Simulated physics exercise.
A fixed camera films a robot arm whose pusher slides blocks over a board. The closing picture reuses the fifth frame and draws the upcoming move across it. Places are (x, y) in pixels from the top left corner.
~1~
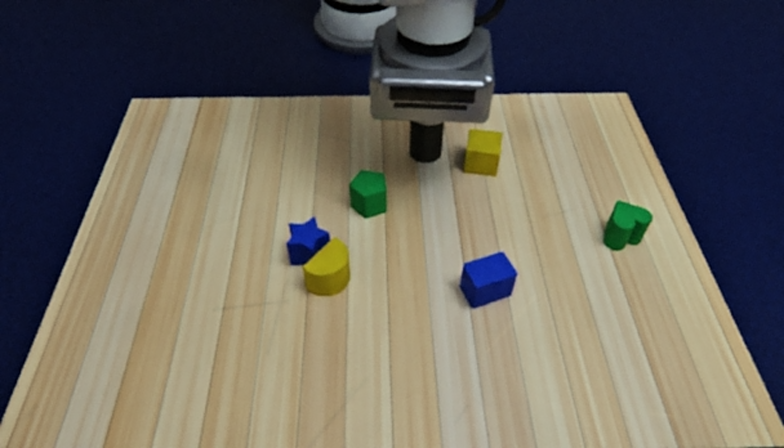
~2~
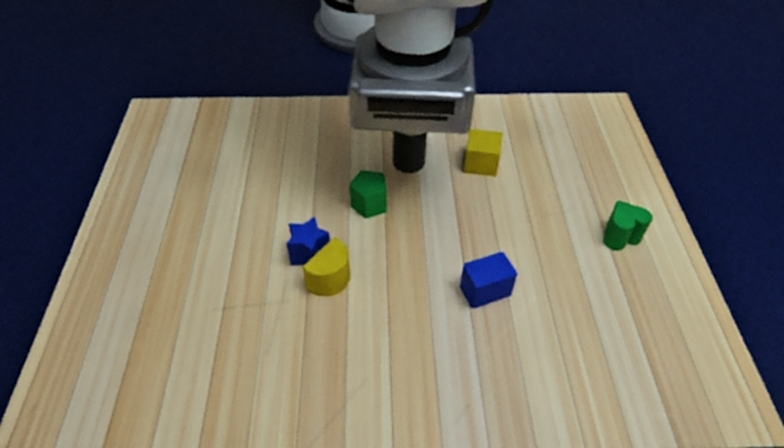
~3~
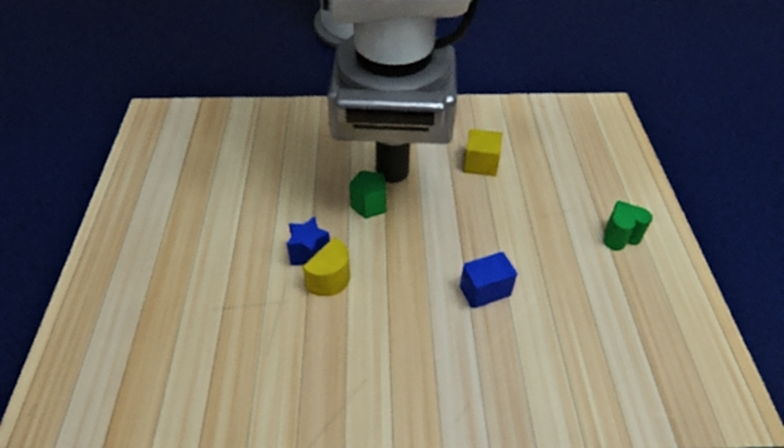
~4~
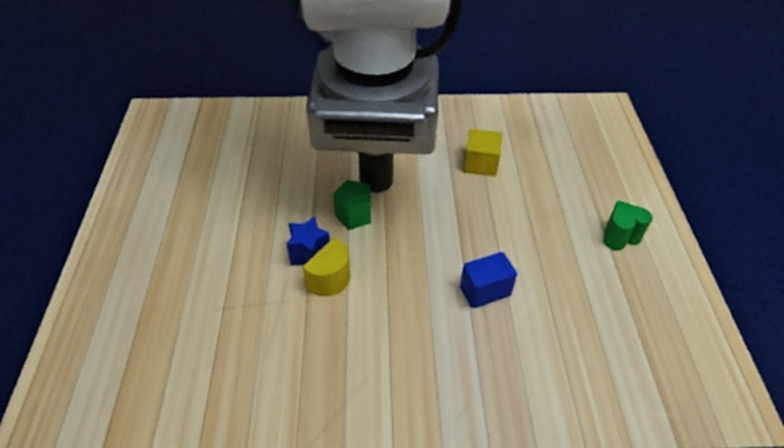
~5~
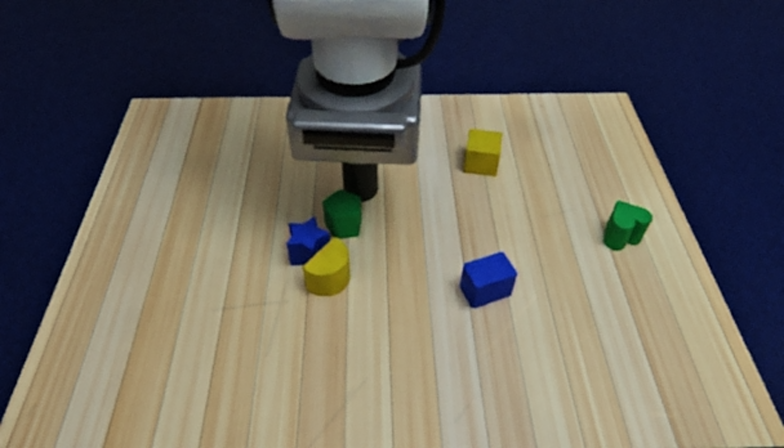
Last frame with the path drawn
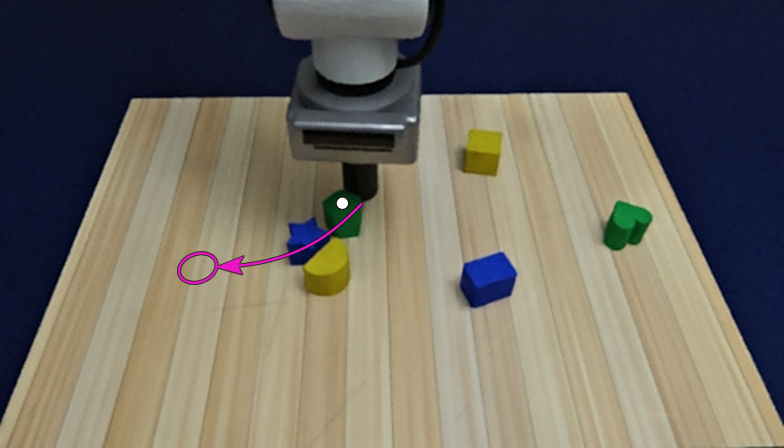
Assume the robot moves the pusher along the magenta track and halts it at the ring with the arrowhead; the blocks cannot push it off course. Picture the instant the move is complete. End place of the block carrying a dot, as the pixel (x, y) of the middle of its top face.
Put as a pixel place, it's (260, 269).
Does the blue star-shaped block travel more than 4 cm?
Yes
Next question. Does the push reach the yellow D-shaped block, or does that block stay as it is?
That block remains where it is.
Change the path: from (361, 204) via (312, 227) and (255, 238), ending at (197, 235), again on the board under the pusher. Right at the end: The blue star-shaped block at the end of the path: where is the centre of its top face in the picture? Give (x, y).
Expect it around (284, 263).
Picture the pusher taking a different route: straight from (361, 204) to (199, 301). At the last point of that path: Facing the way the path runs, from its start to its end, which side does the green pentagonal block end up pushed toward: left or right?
Facing the way the path runs, start to end, you'll find the green pentagonal block has shifted left.
The drawn path runs from (361, 204) over (321, 239) and (263, 262) to (198, 268); the dot is on the green pentagonal block.
The first path, step by step. One third of the way, pusher at (318, 226); blue star-shaped block at (272, 264); green pentagonal block at (298, 242).
Two thirds of the way, pusher at (259, 248); blue star-shaped block at (244, 299), turned 30° anticlockwise; green pentagonal block at (261, 269), turned 30° anticlockwise.
At the end, pusher at (192, 254); blue star-shaped block at (243, 300), turned 30° anticlockwise; yellow D-shaped block not moved; green pentagonal block at (260, 269), turned 35° anticlockwise.
